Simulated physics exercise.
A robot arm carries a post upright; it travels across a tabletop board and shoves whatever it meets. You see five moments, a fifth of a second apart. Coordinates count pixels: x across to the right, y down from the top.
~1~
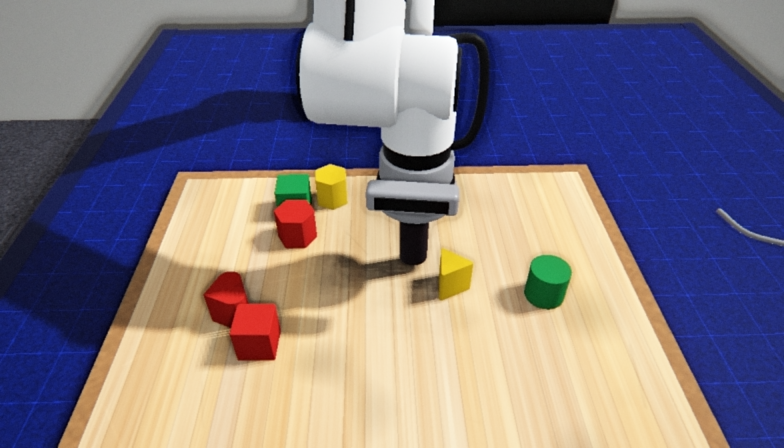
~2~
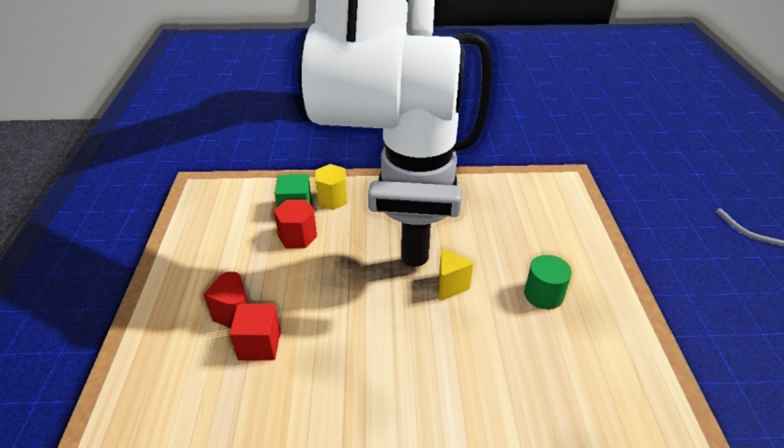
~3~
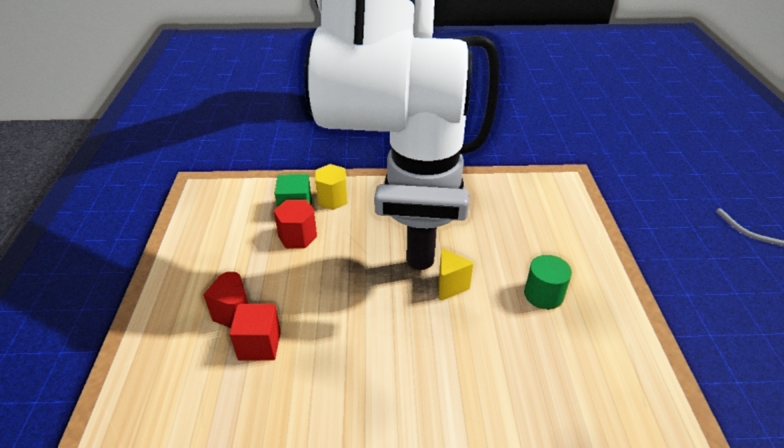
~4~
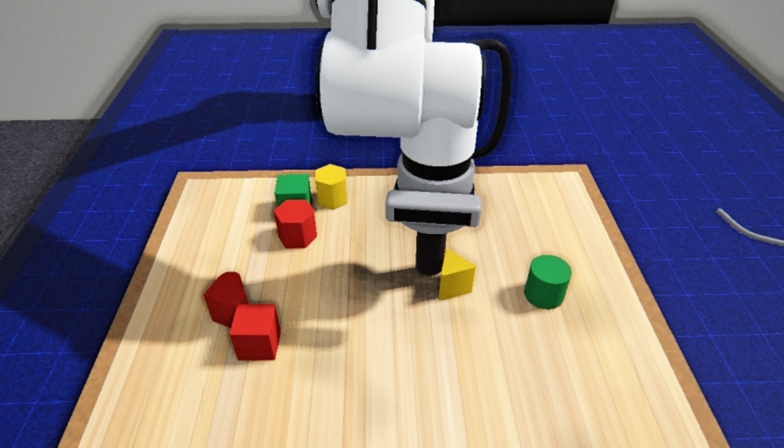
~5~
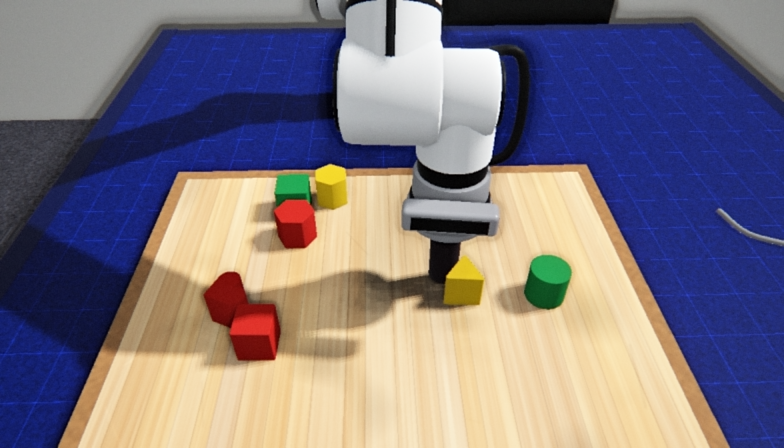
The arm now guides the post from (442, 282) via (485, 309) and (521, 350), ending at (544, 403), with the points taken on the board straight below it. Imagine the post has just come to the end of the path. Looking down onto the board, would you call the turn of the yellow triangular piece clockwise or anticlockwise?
Short answer: Counterclockwise.
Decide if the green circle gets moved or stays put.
Well, the green circle holds its place.
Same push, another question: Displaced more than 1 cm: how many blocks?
One gets moved.
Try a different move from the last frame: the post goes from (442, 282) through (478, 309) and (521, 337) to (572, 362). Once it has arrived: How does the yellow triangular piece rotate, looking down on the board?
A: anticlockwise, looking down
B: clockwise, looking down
B.
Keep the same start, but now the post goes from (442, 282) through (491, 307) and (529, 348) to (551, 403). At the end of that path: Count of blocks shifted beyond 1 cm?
Total moved: One.
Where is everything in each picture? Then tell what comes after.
Post's lower end at (413, 256); yellow triangular piece at (453, 261); green circle at (551, 268), in the first frame.
Post at (415, 257); blocks still, in the second frame.
Post at (420, 260); blocks still, in the third frame.
Post at (430, 266); yellow triangular piece at (455, 263), in the fourth frame.
Post at (443, 274); yellow triangular piece at (465, 270); green circle at (551, 268), in the fifth frame.
What follows on the original path. One third of the way, post at (487, 302); yellow triangular piece at (508, 303), turned 35° clockwise.
Two thirds of the way, post at (523, 342); yellow triangular piece at (551, 344), turned 15° clockwise.
At the end, post at (546, 395); yellow triangular piece at (587, 388), turned 25° anticlockwise; green circle still.
